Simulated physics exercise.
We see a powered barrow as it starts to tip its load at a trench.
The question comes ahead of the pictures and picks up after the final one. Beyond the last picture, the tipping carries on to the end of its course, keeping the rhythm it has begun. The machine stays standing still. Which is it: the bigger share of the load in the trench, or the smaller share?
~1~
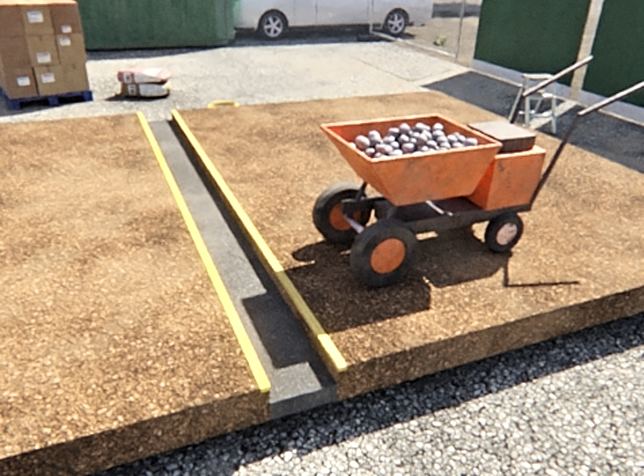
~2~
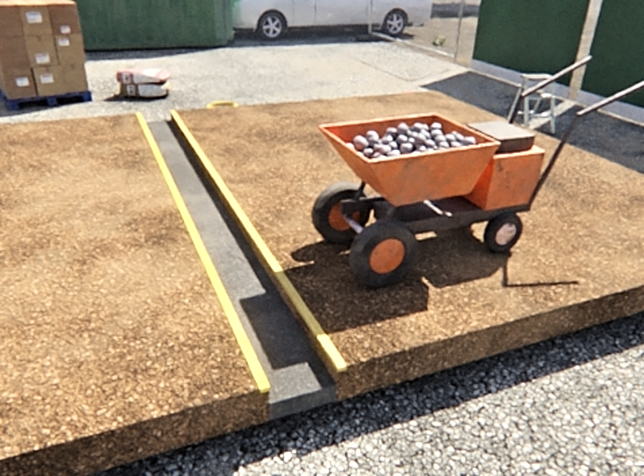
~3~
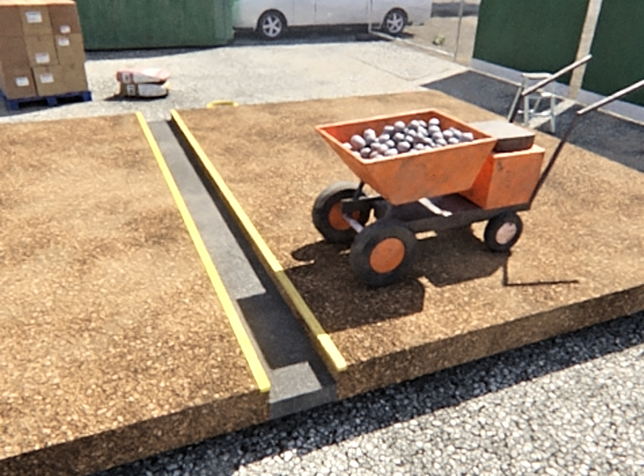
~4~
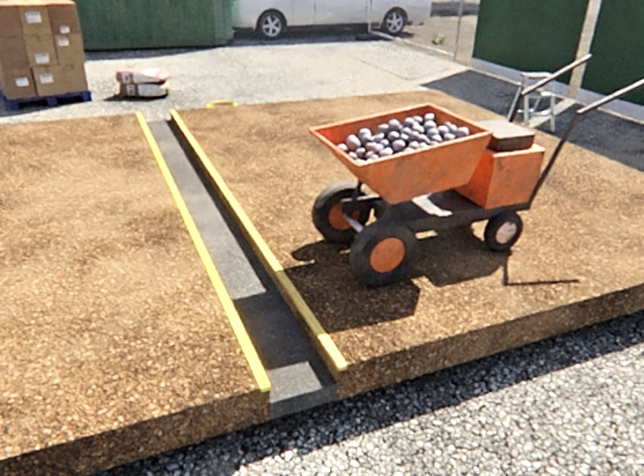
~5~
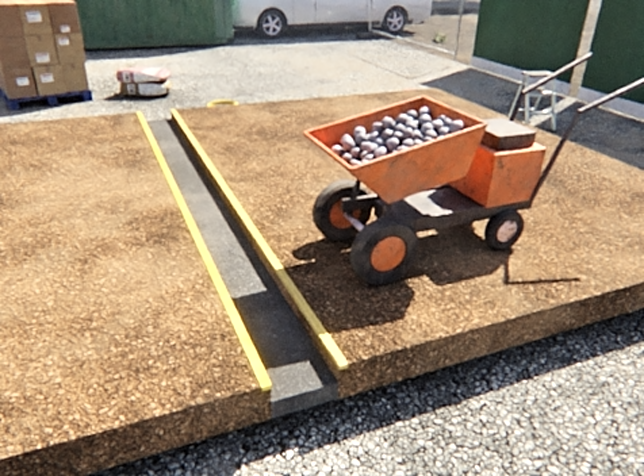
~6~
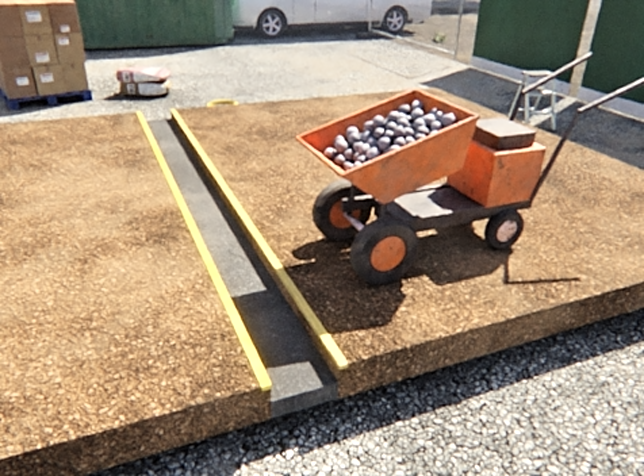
The bigger share.
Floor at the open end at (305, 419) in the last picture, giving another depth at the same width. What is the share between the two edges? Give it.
The share comes to around 80 percent.
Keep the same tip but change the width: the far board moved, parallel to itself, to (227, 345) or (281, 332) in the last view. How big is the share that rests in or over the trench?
In order: Near 90, then 30 percent.
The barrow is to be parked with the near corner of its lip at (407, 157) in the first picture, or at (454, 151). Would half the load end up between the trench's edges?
At the earlier place the greater portion ends between the edges, at the later place the lesser portion.
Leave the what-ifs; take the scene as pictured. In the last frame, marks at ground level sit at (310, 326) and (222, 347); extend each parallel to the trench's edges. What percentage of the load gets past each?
Near 100 % and 20 %.
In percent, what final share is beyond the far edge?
Roughly 25 per cent of the load.
Soon after the last picture, skip tipped steeply; all in the skip.
A little later, skip tipped steeply; most in the skip; a small part in or heaped over the trench; a stray few beyond it; a small part falling.
Later still, skip tipped right over; about a quarter in the skip; about half in or heaped over the trench; about a quarter beyond it.
By the end, skip tipped right over; most in or heaped over the trench; about a quarter beyond it.
